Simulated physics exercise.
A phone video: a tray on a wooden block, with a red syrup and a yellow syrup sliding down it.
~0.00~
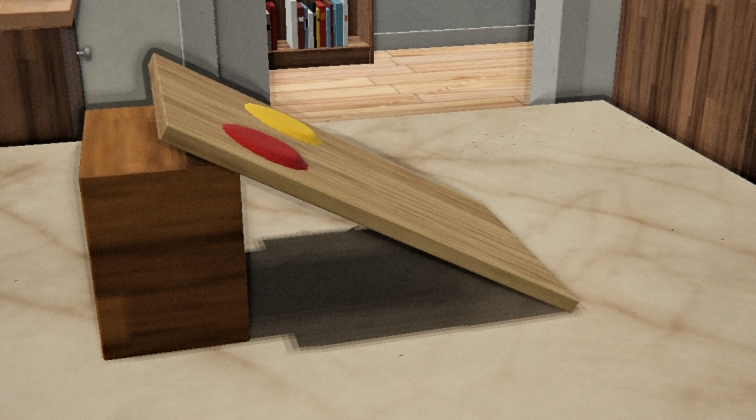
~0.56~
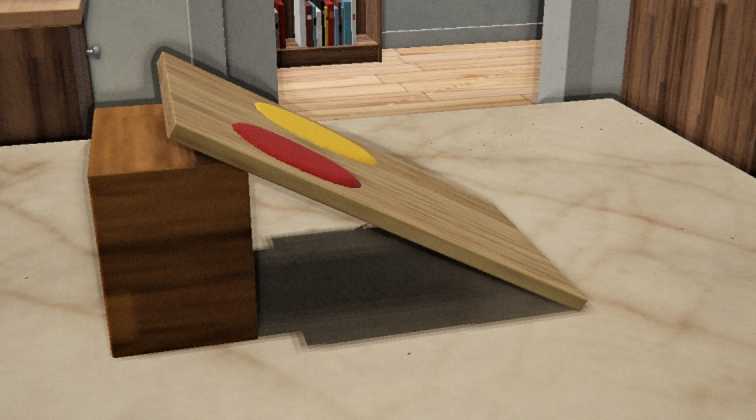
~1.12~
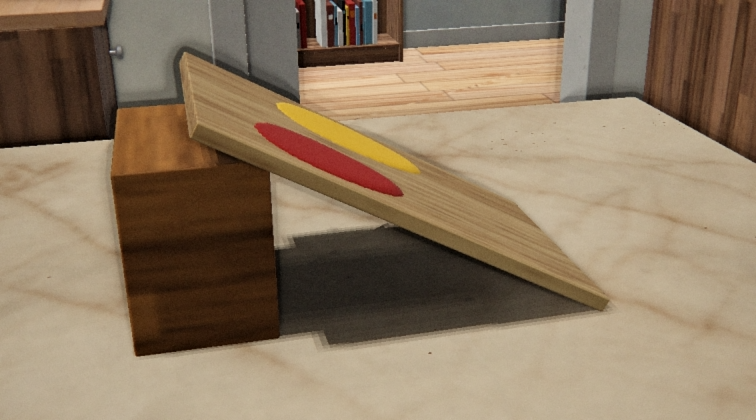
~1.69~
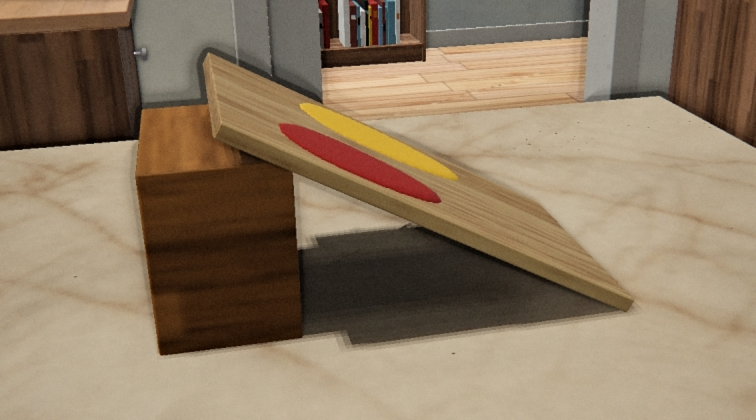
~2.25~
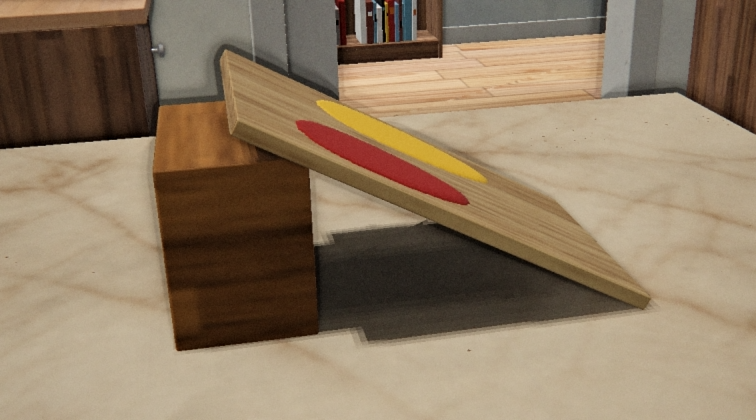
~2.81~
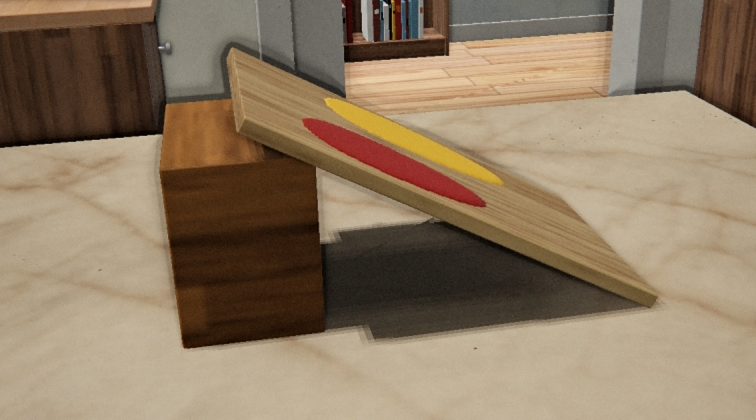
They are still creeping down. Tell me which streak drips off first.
Watch the one behind the other - it will make it down first.
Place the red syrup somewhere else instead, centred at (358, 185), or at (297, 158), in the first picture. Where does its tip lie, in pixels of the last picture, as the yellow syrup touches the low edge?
About (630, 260), then about (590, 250).
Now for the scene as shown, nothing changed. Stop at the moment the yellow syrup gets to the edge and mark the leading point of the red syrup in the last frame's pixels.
Look near (555, 231) for the tip.
Around 5.8 s, the red syrup is three quarters of the way down; the yellow syrup is close to the edge.
Around 10.3 s, the red syrup is three quarters of the way down; the yellow syrup is at the low edge.
